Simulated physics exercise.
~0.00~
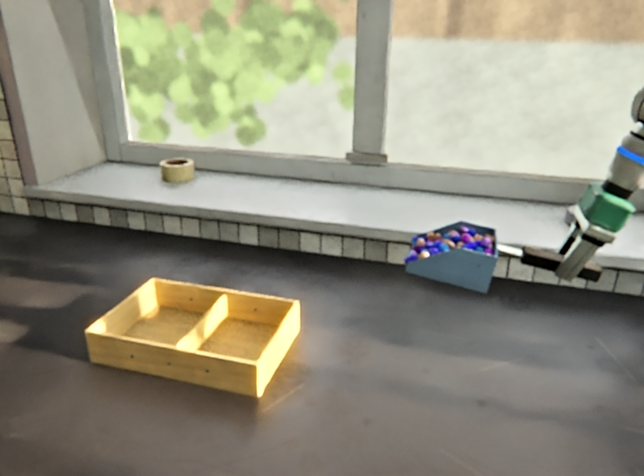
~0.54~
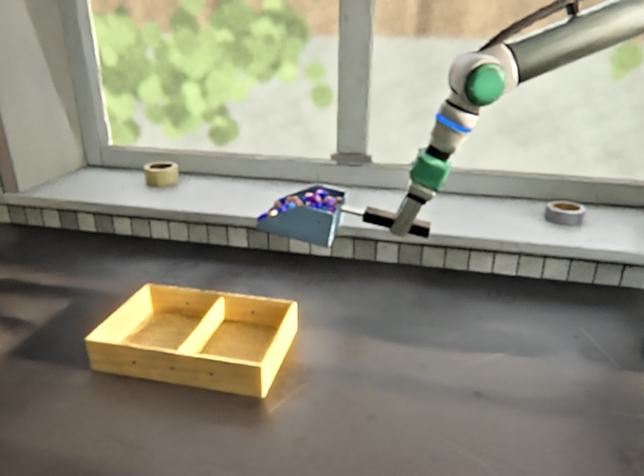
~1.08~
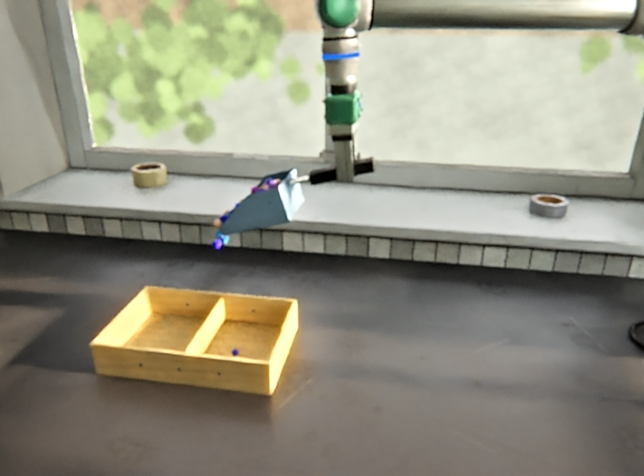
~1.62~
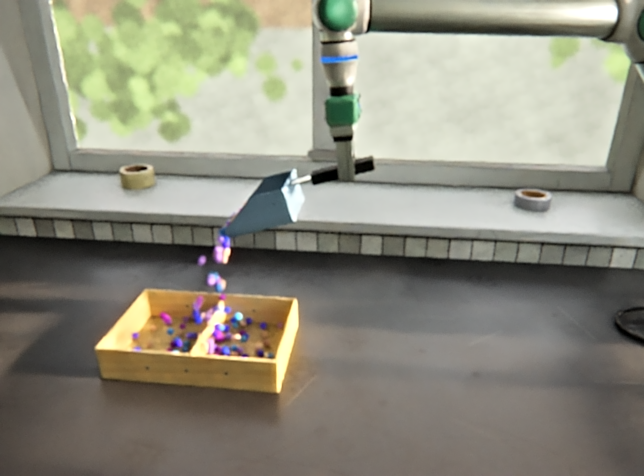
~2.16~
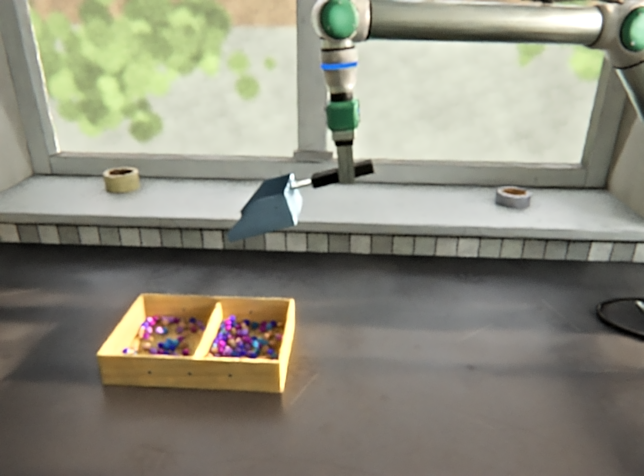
A robot arm carried a blue scoop heaped with small colorful sweets left over a dark table, then tipped it so they poured into a divided wooden box, leaving the scoop empty and sweets lying in both compartments.
